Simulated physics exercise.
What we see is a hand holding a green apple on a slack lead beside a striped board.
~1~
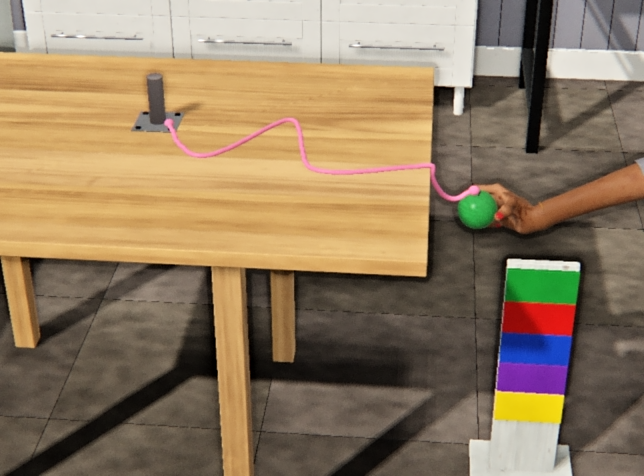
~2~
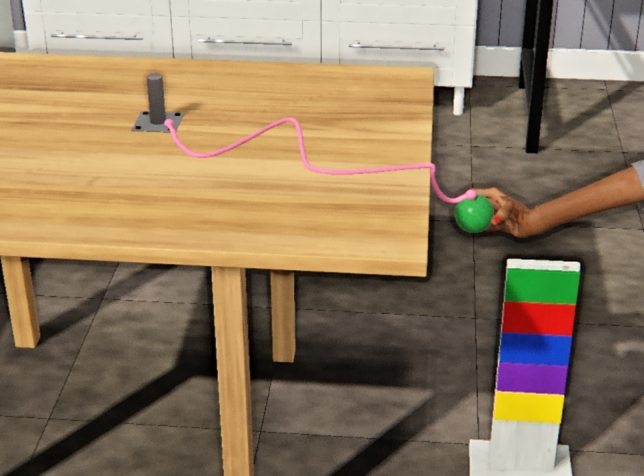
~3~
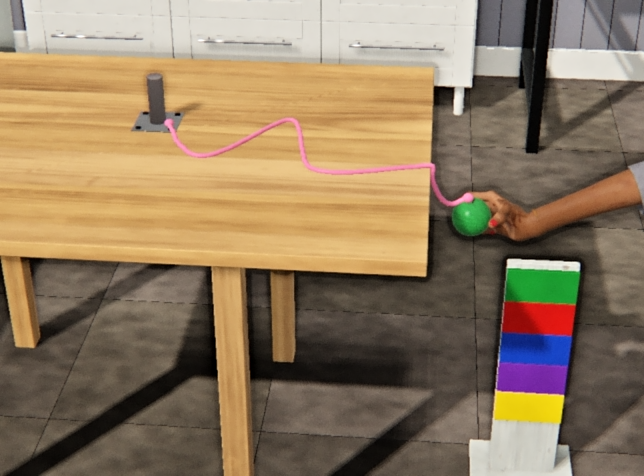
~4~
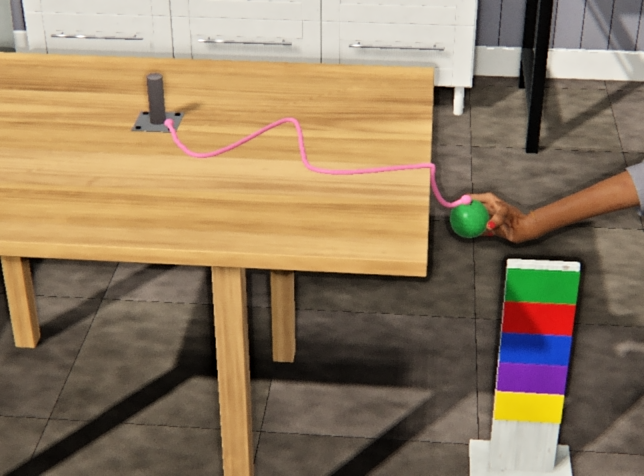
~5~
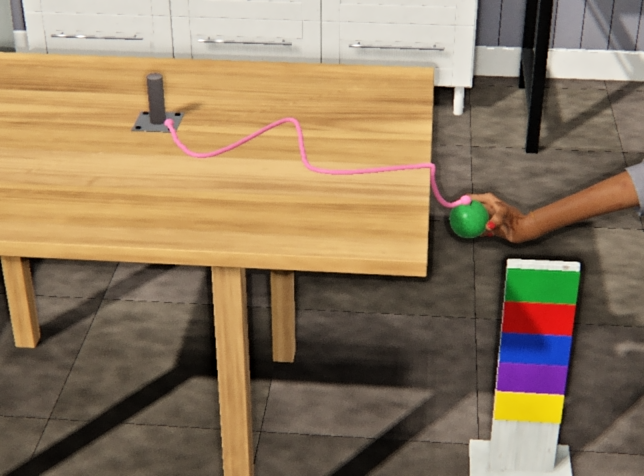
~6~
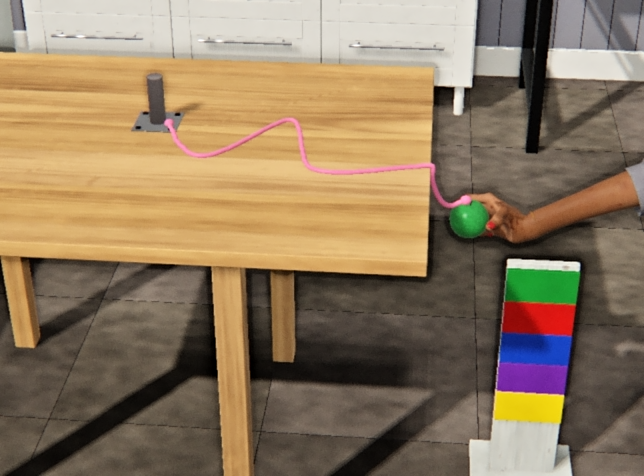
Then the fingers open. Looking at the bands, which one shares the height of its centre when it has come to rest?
The purple one shares that height.
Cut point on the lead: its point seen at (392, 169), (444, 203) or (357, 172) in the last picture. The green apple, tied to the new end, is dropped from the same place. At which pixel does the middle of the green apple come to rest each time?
Going through them in turn gives (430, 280), (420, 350) and finally (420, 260).
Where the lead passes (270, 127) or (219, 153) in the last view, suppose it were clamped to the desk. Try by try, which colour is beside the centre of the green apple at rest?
Red, then blue.
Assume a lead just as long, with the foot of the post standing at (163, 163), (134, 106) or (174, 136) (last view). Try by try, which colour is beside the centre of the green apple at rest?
The first case gives yellow, the second blue and the third yellow.
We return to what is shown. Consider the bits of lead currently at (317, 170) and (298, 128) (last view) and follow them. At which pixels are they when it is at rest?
They go to (429, 202) and to (389, 147).
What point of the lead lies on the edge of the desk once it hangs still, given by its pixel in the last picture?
The point at (302, 148).
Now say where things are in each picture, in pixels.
The first picture shows green apple (478, 209); green (542, 288); red (539, 320); blue (535, 350); purple (532, 380); yellow (529, 408).
The second picture shows green apple (475, 213); lead through (179, 143) (242, 142) (298, 128) (312, 169) (403, 168).
The third picture shows green apple (472, 216).
The fourth picture shows green apple (469, 219); lead through (179, 143) (242, 142) (298, 128) (312, 169) (403, 168).
The fifth picture shows green apple (469, 219).
The sixth picture shows green apple (469, 219); lead through (179, 143) (242, 142) (298, 128) (312, 169) (403, 168).
Soon after, apple near (438, 369); level with purple.
After that, apple near (407, 352); level with purple.
In the end, apple near (419, 362); level with purple. Its centre hangs level with the purple band.
